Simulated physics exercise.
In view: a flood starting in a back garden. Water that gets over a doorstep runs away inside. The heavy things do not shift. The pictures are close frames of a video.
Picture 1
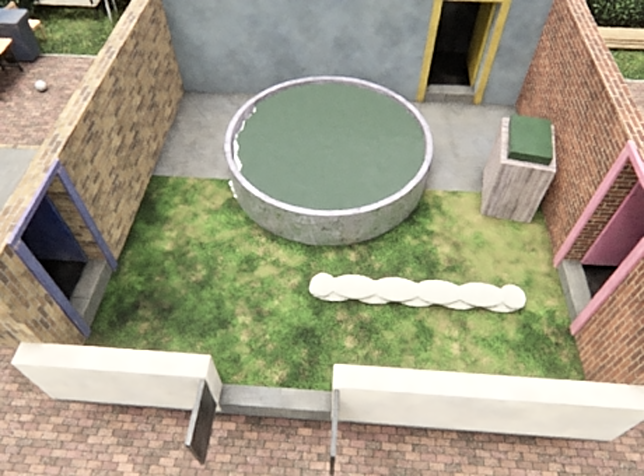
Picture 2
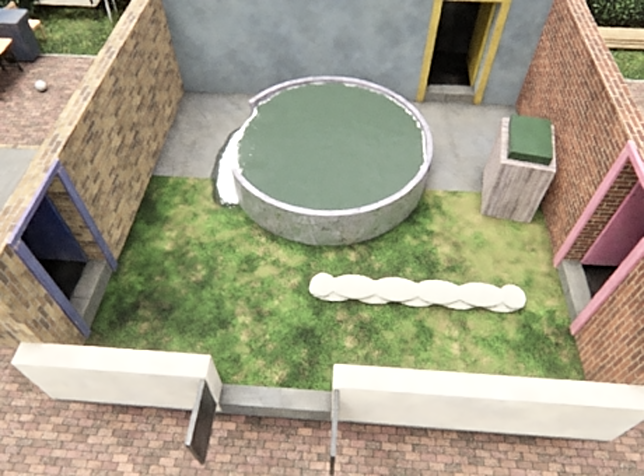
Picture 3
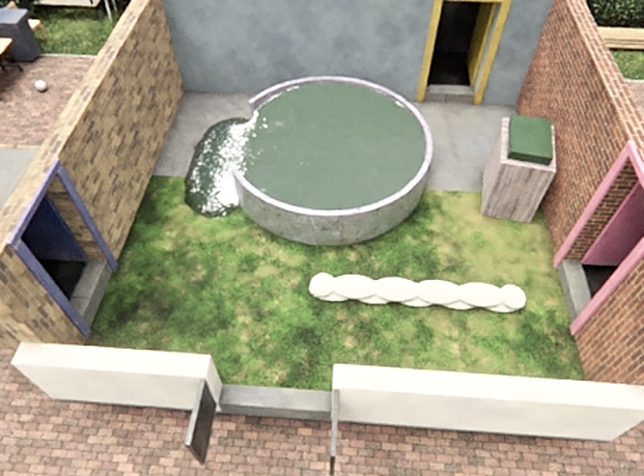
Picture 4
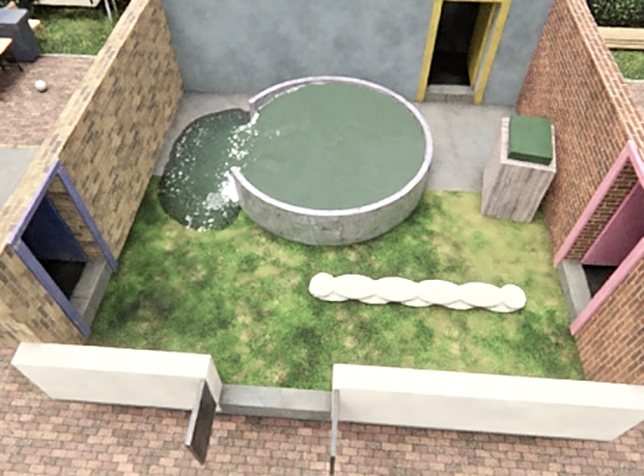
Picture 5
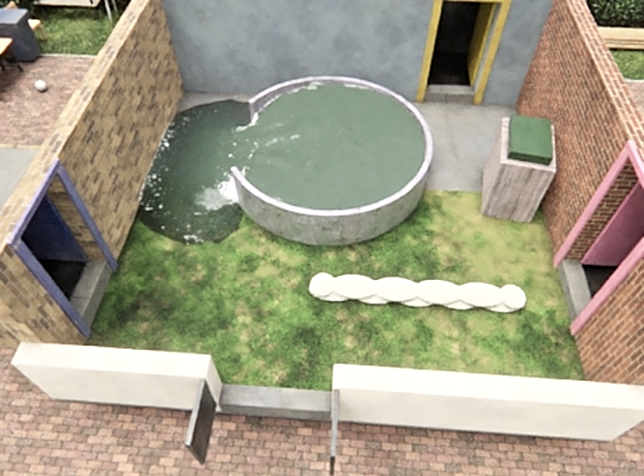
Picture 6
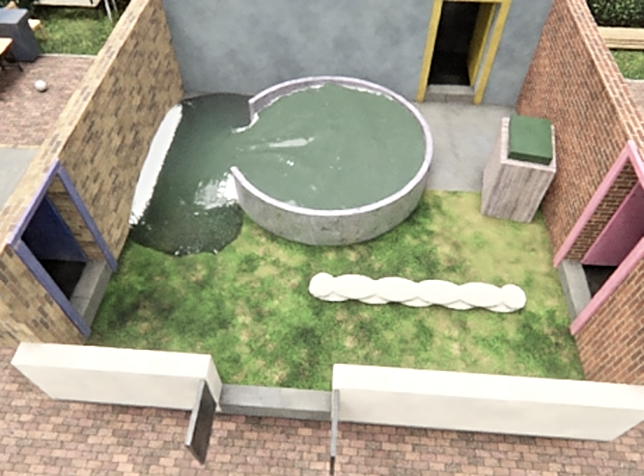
Dark green water pours from a gap in the round tank and spreads left across the garden.
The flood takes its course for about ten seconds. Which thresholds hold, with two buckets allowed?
In the end: The pink door holds within the limit; the yellow door holds within the limit; the blue door holds within the limit.
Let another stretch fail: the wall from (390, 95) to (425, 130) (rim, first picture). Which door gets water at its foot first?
I say the one in yellow.
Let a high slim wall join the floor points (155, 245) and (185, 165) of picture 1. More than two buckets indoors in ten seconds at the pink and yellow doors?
In short: The pink door lets less in, the yellow door keeps below it.
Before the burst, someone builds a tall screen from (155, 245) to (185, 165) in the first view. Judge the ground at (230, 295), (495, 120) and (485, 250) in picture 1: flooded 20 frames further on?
In turn: Wet, under water, clear.
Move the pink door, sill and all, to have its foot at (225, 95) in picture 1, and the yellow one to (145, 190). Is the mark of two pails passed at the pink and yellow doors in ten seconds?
In short: The pink door lets more in, the yellow door floods.
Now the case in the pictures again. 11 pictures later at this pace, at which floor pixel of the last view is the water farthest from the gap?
Close to (74, 372).
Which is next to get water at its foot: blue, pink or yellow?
The blue door.
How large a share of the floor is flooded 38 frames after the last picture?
About 80 per cent.
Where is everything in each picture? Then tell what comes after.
Still water in the round tank at (329, 141), in the first frame.
Water pours out at (235, 153) and has run to (236, 202), in the second frame.
The front is at (210, 212), out from the gap at (236, 156), in the third frame.
Water pours out at (236, 157) and has run to (194, 224), in the fourth frame.
Water pours out at (236, 157) and has run to (139, 209), in the fifth frame.
Water pours out at (236, 157) and has run to (130, 230), in the sixth frame.
A moment on, water covers 20 % of the floor; the pink door not reached, the yellow door not reached, the blue door wet at the sill, nothing in.
Next, water covers 30 % of the floor; the pink door not reached, the yellow door not reached, the blue door wet at the sill, nothing in.
Then, water covers 55 % of the floor; the pink door not reached, the yellow door wet at the sill, nothing in, the blue door wet at the sill, nothing in.
Later, water covers 80 % of the floor; the pink door not reached, the yellow door wet at the sill, nothing in, the blue door wet at the sill, nothing in.
In the end, water covers 95 % of the floor; the pink door wet at the sill, nothing in, the yellow door wet at the sill, nothing in, the blue door wet at the sill, nothing in.
